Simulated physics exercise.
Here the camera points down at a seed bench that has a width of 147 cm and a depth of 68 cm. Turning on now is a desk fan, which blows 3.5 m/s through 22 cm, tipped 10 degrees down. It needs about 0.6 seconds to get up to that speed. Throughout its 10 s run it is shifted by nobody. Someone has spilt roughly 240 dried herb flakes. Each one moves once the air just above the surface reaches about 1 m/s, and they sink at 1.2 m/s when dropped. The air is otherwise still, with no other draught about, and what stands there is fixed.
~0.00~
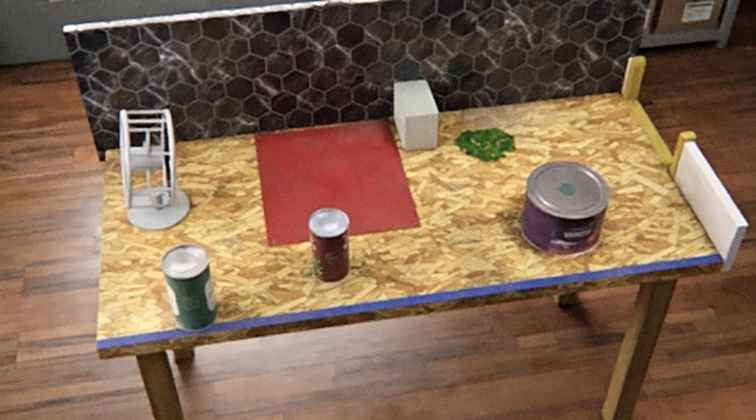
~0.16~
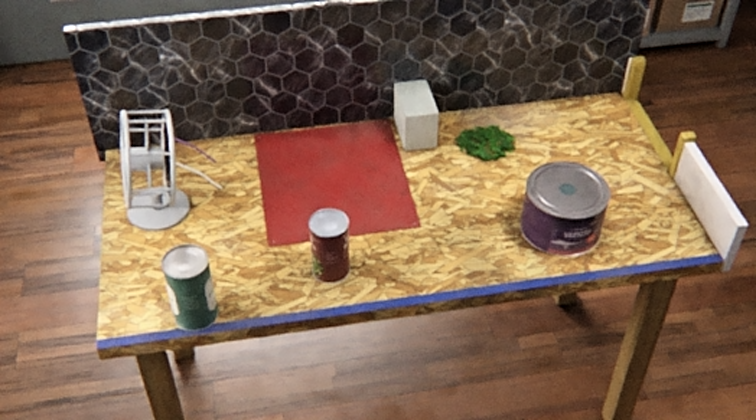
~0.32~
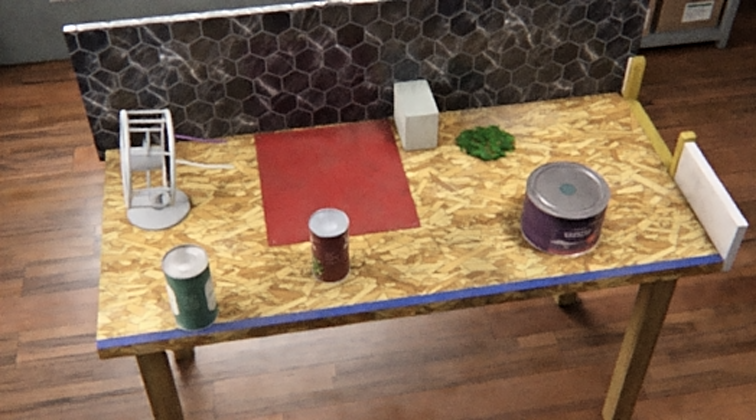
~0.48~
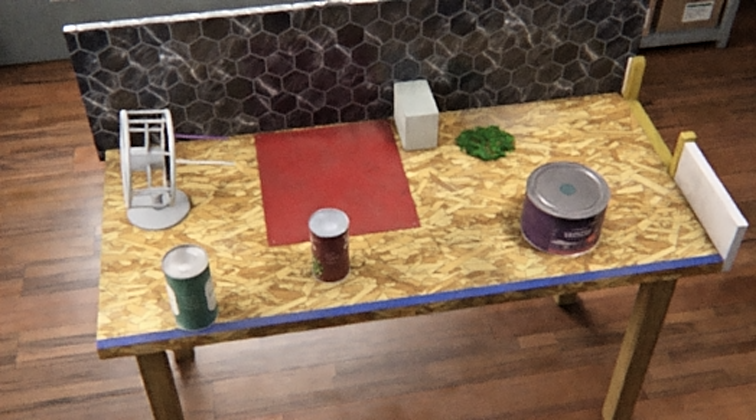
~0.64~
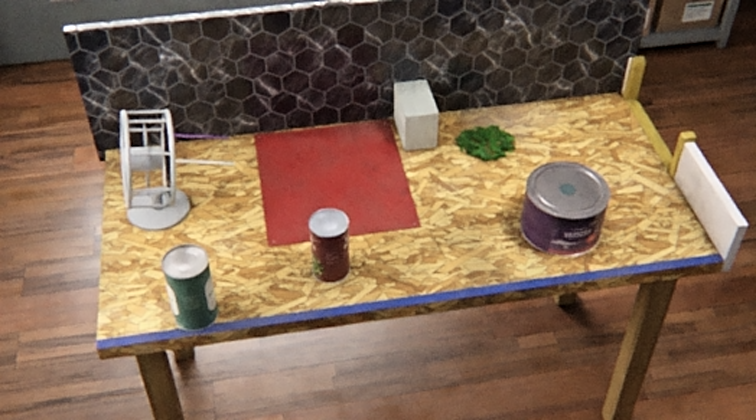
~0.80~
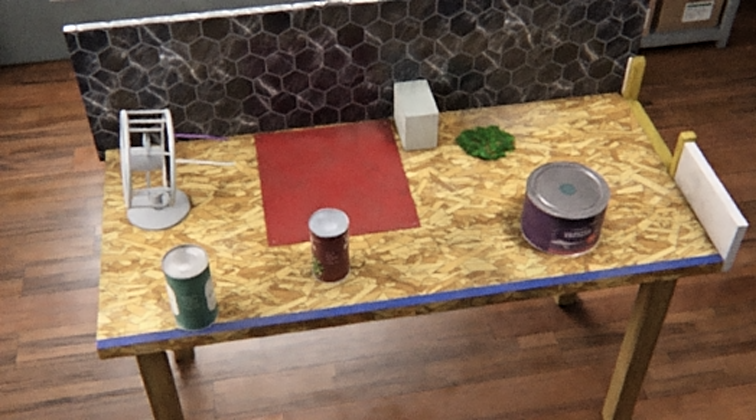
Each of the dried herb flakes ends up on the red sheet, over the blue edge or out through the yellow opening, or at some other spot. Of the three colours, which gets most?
I would say yellow.
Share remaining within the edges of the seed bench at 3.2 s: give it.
The remaining share is about 40 %.
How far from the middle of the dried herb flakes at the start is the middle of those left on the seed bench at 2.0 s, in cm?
About 5 cm.
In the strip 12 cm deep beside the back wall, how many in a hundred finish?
Roughly 2 in a hundred.
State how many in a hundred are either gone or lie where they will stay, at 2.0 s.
I reckon around 50 per cent.
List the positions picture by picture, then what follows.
The middle of the dried herb flakes is near (485, 141), none has stirred yet and the mouth of the desk fan is at (147, 159), in the first picture.
The middle of the dried herb flakes is near (485, 140), none has stirred yet, the yellow opening is centred on (648, 135), the red sheet is centred on (333, 179) and the blue edge is centred on (424, 303), in the second picture.
The middle of the dried herb flakes is near (485, 140), none has stirred yet, the top of a block is at (416, 98) and the top of a large tin is at (568, 189), in the third picture.
The middle of the dried herb flakes is near (485, 140) and none has stirred yet, in the fourth picture.
The middle of the dried herb flakes is near (485, 140) and none has stirred yet, in the fifth picture.
The middle of the dried herb flakes is near (485, 139) and none has stirred yet, in the sixth picture.
After 2.0 s the count stands so, 54 % are out through the yellow opening, 0 % on the red sheet and 0 % over the blue edge; the middle of those still in play is near (486, 135).
After 3.2 s the count stands so, 64 % are out through the yellow opening, 0 % on the red sheet and 0 % over the blue edge; the middle of those still in play is near (471, 138).
After 5.5 s the count stands so, 76 % are out through the yellow opening, 0 % on the red sheet and 0 % over the blue edge; the middle of those still in play is near (462, 142).
After 10.0 s, at the end, 87 % are out through the yellow opening, 0 % on the red sheet and 0 % over the blue edge.
